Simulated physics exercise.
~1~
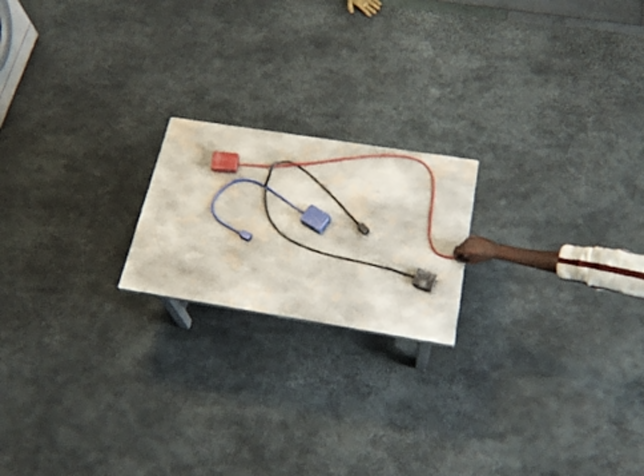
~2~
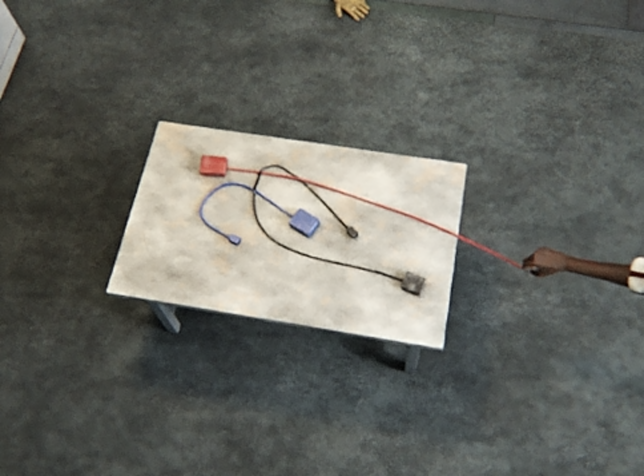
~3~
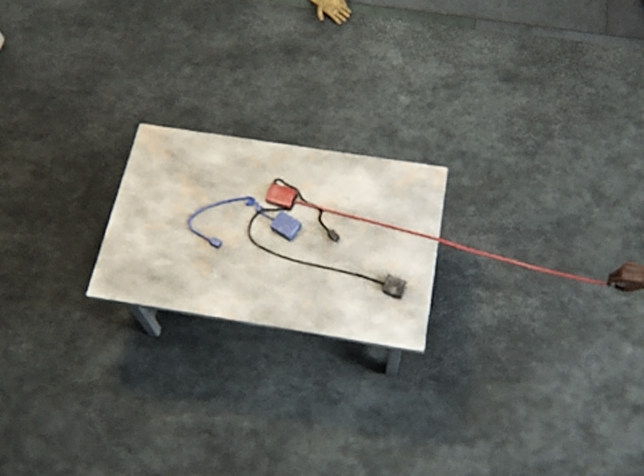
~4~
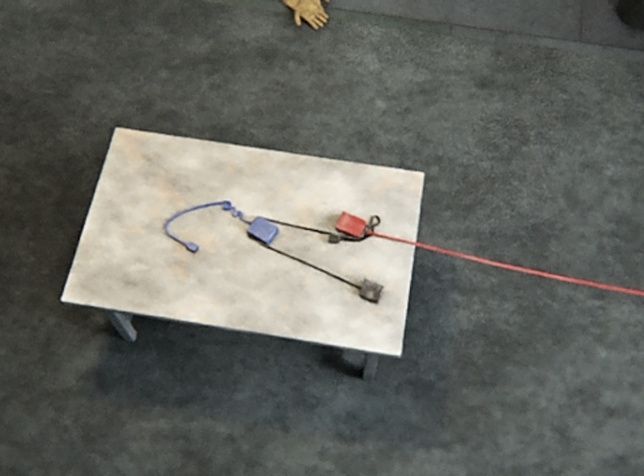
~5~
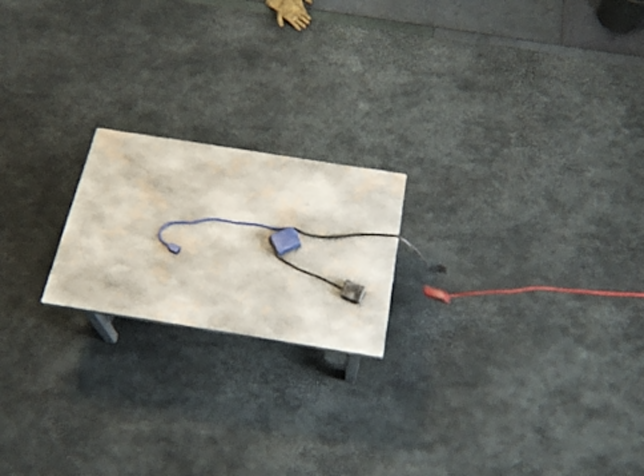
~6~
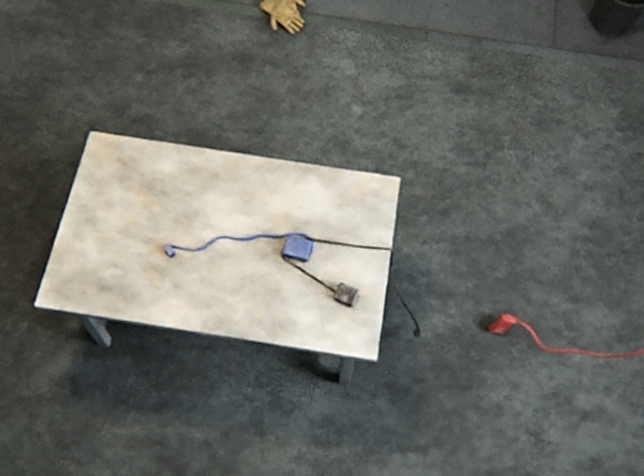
The footage shows a hand pulling a red lead rightwards from three overlapping leads on a table, dragging its charger across the surface and onto the floor, while the blue charger shifts right and the black lead's plug end is left hanging over the right edge.
